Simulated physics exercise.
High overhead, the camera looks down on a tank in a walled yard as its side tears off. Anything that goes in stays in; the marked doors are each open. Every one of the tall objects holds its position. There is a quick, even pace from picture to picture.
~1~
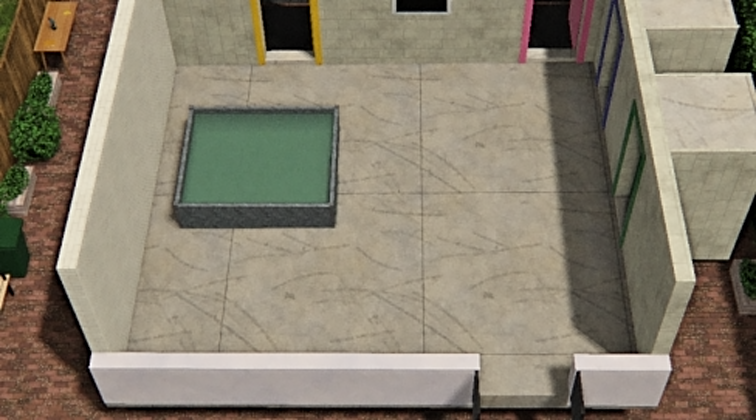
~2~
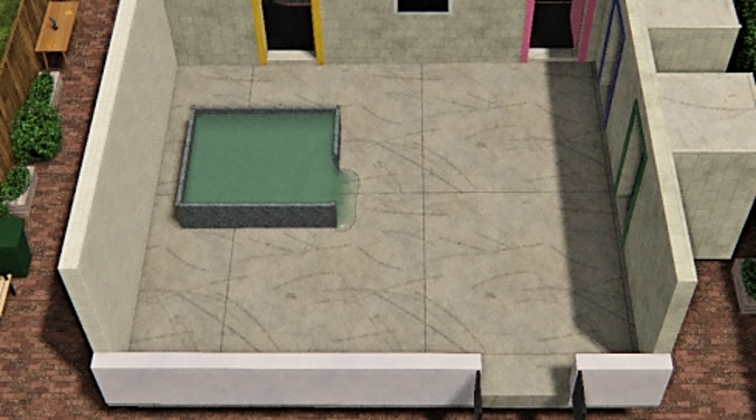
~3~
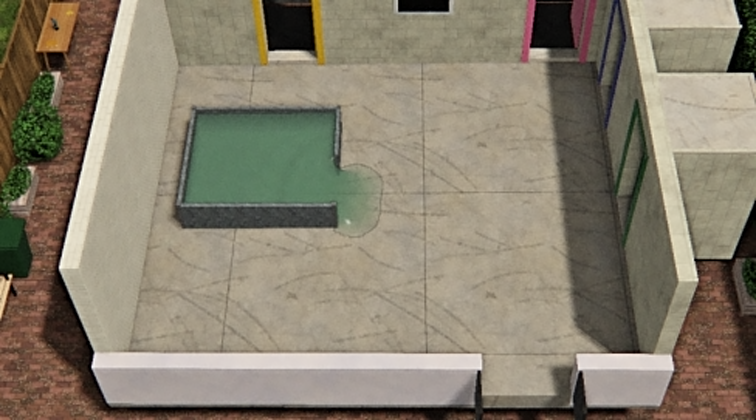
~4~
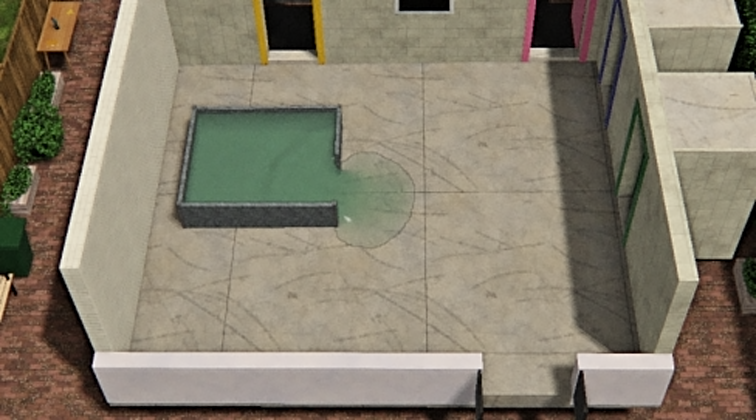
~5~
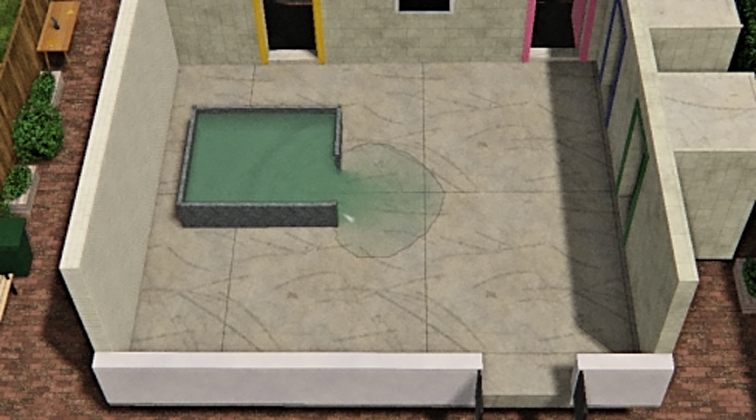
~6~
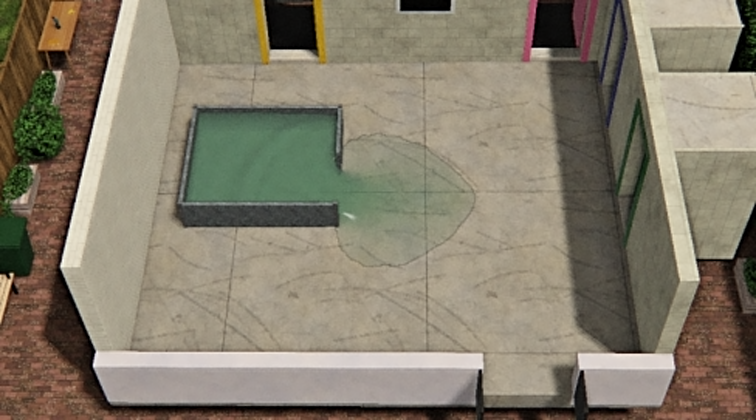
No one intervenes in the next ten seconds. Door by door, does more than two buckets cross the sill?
As I see it, blue door: Over the cap, pink door: Within the cap, green door: Over the cap, yellow door: Within the cap.
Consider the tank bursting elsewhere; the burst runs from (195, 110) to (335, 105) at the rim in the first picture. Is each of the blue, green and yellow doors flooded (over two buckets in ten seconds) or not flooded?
Blue: Above the limit, green: Below the limit, yellow: Above the limit.
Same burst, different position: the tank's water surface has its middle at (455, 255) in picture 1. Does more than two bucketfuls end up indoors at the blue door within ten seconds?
As far as I can tell, blue door stays within limits.
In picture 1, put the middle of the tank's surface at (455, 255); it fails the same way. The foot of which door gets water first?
The one you want is the door marked green.
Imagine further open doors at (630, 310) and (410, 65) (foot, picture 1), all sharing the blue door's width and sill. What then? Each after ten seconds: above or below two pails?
Result: First overshoots, second undershoots.
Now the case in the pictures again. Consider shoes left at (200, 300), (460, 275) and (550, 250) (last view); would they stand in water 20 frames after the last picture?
The three points read clear, soaked through and soaked through.
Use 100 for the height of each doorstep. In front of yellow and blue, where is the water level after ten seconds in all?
In order: Roughly 20 % and 120 %.
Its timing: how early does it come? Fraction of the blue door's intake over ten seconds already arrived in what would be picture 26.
That comes out to 10 per cent by my count.
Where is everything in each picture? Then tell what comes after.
The first picture shows still water in the open tank at (260, 158).
In the second picture, water pours out at (334, 193) and has run to (348, 173).
In the third picture, water pours out at (335, 195) and has run to (375, 176).
In the fourth picture, water pours out at (335, 195) and has run to (408, 184).
In the fifth picture, the front is at (438, 189), out from the gap at (335, 195).
In the sixth picture, the front is at (469, 201), out from the gap at (336, 194).
A moment on, water covers 20 % of the floor; the blue door not reached, the pink door not reached, the green door not reached, the yellow door not reached.
Next, water covers 40 % of the floor; the blue door not reached, the pink door not reached, the green door wet at the sill, nothing in, the yellow door not reached.
Then, water covers 50 % of the floor; the blue door under two buckets in, the pink door not reached, the green door over two buckets in, the yellow door not reached.
Later, water covers 55 % of the floor; the blue door over two buckets in, the pink door under two buckets in, the green door over two buckets in, the yellow door not reached.
In the end, water covers 80 % of the floor; the blue door over two buckets in, the pink door under two buckets in, the green door over two buckets in, the yellow door wet at the sill, nothing in.
